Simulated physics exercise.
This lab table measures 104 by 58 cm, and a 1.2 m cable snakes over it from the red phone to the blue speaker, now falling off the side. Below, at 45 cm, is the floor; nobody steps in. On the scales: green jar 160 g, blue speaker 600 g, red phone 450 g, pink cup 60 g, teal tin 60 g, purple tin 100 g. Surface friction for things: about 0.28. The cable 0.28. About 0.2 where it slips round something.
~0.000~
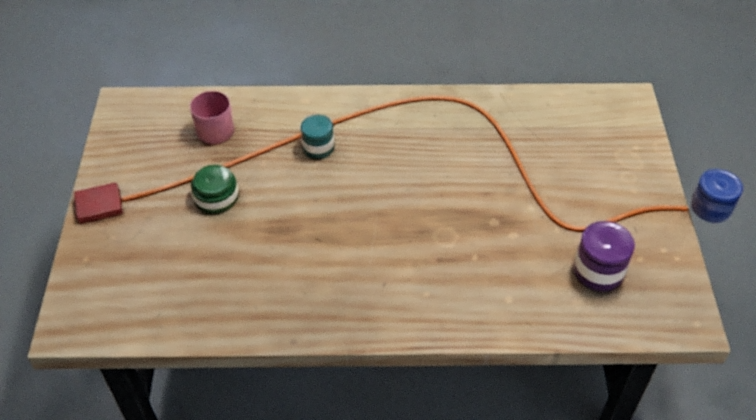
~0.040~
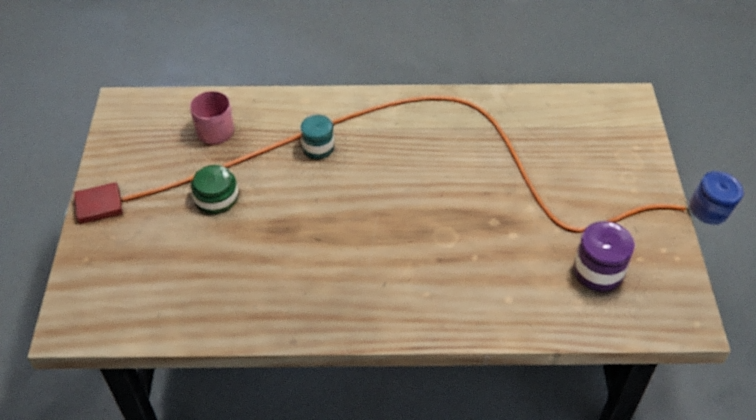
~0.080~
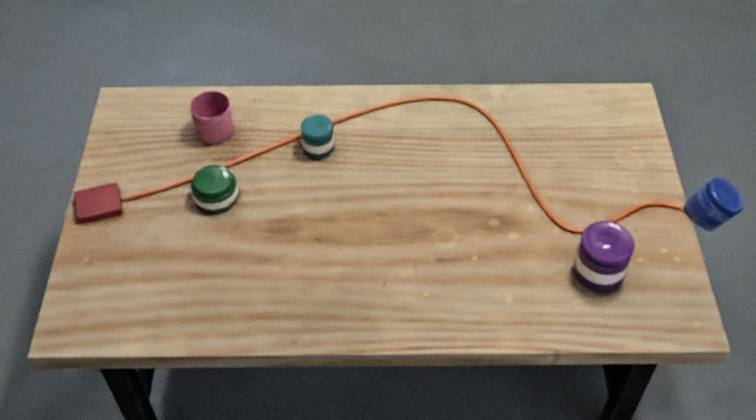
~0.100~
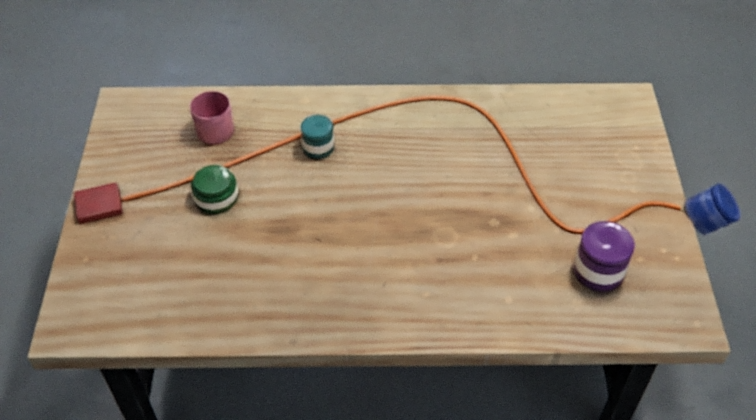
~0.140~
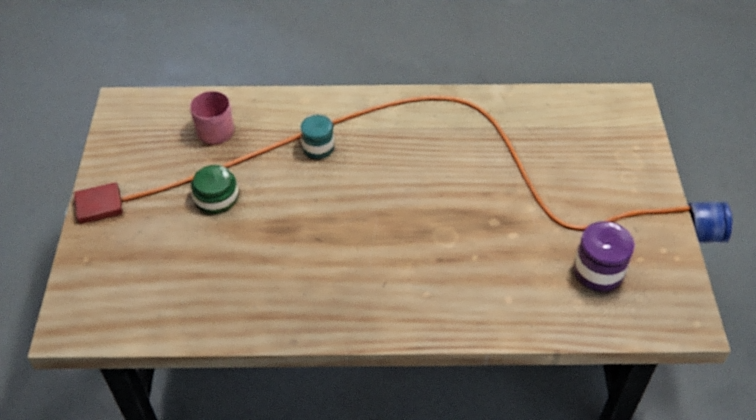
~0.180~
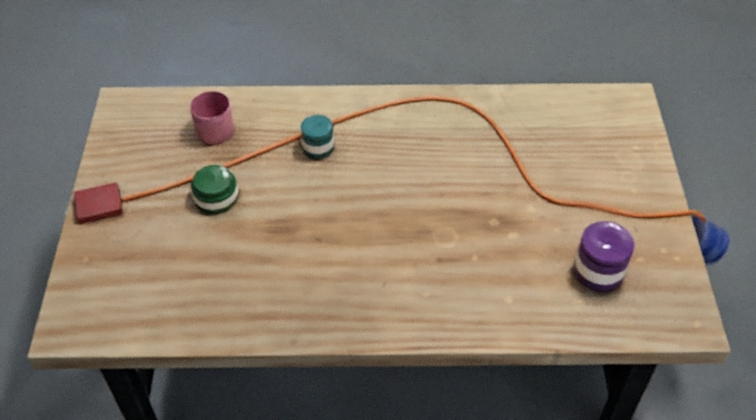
A blue speaker at the right edge of a wooden table tilts and slips downward past the side, while its attached orange cable shifts near the purple tin; the red phone, green jar, teal tin and pink cup stay still.
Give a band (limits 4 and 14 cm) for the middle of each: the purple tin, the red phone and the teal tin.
In order: The purple tin is displaced slightly. The red phone is displaced greatly. The teal tin is displaced greatly.
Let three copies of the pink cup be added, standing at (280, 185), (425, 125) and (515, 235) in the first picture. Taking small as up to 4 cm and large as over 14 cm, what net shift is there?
Result, in order: Major / major / minor.
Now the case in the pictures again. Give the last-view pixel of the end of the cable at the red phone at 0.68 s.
Estimated pixel: (336, 179).
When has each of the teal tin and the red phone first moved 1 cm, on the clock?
Times: Teal tin = 0.28 s, red phone = 0.32 s.
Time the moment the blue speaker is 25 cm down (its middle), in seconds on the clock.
That comes at 0.28 seconds.
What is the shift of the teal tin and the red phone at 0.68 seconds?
About: Teal tin off the top, red phone 40 cm.
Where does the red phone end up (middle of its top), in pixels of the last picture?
Somewhere around (371, 151) is where it ends up.
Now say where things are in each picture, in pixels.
In the first frame, purple tin (608, 241); red phone (97, 200); teal tin (317, 125); cable runs through (623, 216) (523, 171) (443, 98).
In the second frame, blue speaker (721, 186); cable runs through (622, 216) (443, 98).
In the third frame, blue speaker (714, 204); cable runs through (621, 217) (443, 98).
In the fourth frame, blue speaker (713, 210); cable runs through (621, 217) (443, 98).
In the fifth frame, blue speaker (709, 222); cable runs through (624, 215) (443, 98).
In the sixth frame, purple tin (608, 241); red phone (97, 200); teal tin (317, 125); cable runs through (652, 216) (524, 173) (444, 99).
At 0.4 s, the cable's tail end at (211, 189); teal tin 33 cm off its start, red phone 15 cm off its start, blue speaker over the edge.
At 0.7 s, the cable's tail end at (336, 179); teal tin over the edge, red phone 39 cm off its start, green jar 10 cm off its start.
At 0.9 s, the cable's tail end at (370, 173); teal tin over the edge, red phone 47 cm off its start at (371, 151), green jar 10 cm off its start at (221, 224).
At 1.2 s, the cable's tail end at (370, 173); teal tin over the edge, red phone 47 cm off its start, green jar 10 cm off its start.
At 2.4 s, the cable's tail end at (370, 173); teal tin over the edge, red phone 47 cm off its start at (371, 151), purple tin 0 cm off its start at (609, 241), green jar 10 cm off its start at (221, 224).
